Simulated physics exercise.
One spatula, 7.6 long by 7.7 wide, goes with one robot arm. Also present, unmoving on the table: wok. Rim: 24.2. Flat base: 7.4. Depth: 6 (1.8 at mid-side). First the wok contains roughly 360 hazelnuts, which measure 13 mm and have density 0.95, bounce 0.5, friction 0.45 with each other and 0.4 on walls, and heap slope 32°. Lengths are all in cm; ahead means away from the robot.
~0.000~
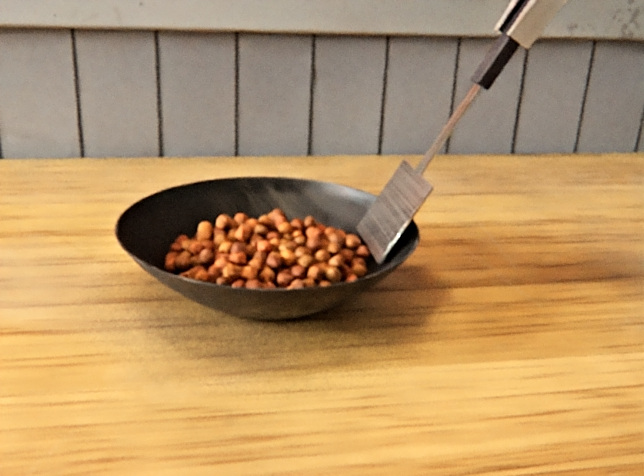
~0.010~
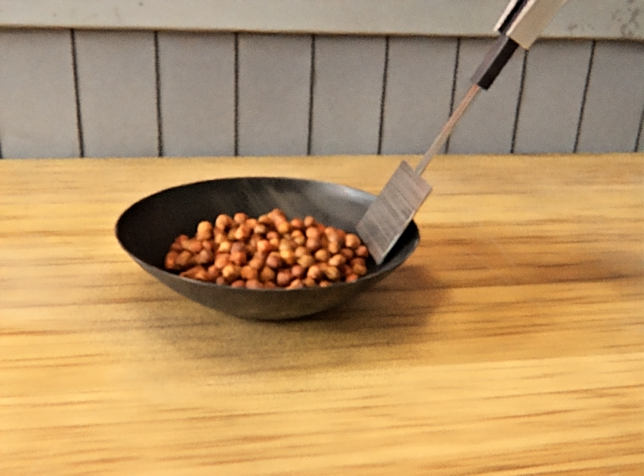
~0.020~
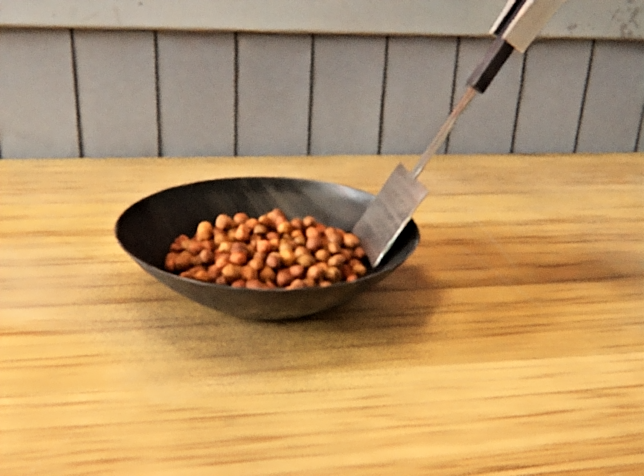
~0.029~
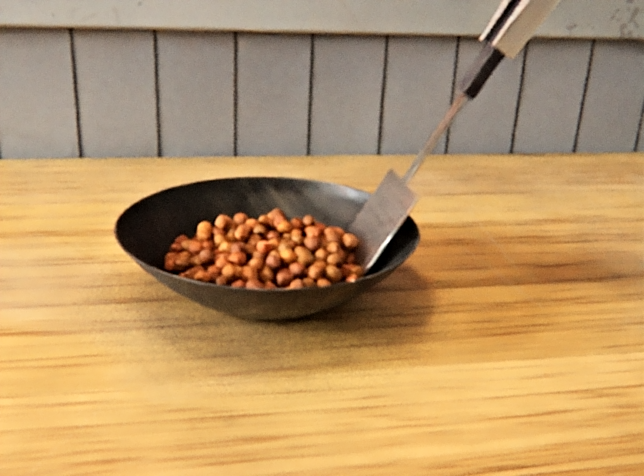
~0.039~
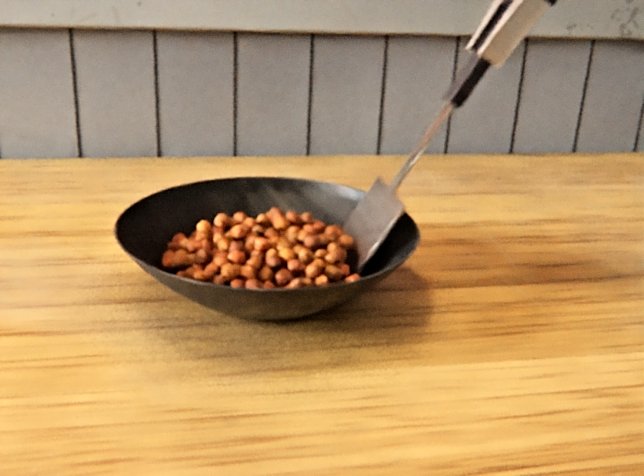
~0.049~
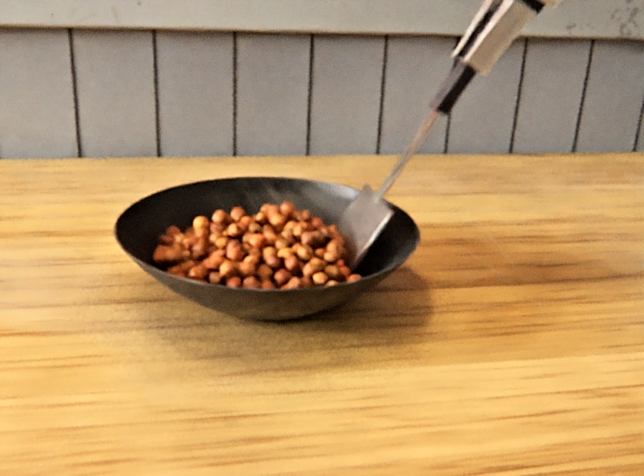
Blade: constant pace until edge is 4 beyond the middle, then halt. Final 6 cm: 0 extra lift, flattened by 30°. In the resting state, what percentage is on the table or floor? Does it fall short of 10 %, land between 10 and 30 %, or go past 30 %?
It lands between 10 and 30 %.
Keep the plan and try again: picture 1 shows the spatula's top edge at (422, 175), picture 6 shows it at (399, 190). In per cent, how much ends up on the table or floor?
Near 5 in a hundred.
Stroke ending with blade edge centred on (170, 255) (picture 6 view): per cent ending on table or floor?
Something near 50 in a hundred.
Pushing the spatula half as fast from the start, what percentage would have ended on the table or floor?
About 5 %.
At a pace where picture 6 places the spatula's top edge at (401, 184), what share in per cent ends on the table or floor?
Estimate: Close to 5 %.
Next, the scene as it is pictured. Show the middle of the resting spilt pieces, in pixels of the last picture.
(47, 303), roughly.
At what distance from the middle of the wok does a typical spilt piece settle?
Close to 20 cm from the centre.
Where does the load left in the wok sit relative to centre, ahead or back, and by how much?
The balance point is about 4.0 cm ahead.
After 0.07 s, sloping 58°, highest piece 8 above the table; 362 in the wok.
After 0.10 s, sloping 47°, highest piece 9 above the table; 362 in the wok.
After 0.31 s, sloping 29°, highest piece 7 above the table; 309 in the wok, 47 on the table or floor, 6 on the blade or in flight.
After 1.36 s, sloping 29°, highest piece 7 above the table; 308 in the wok, 54 on the table or floor.
At rest, 308 in the wok, 54 on the table or floor. That is 15 % on the table or floor.
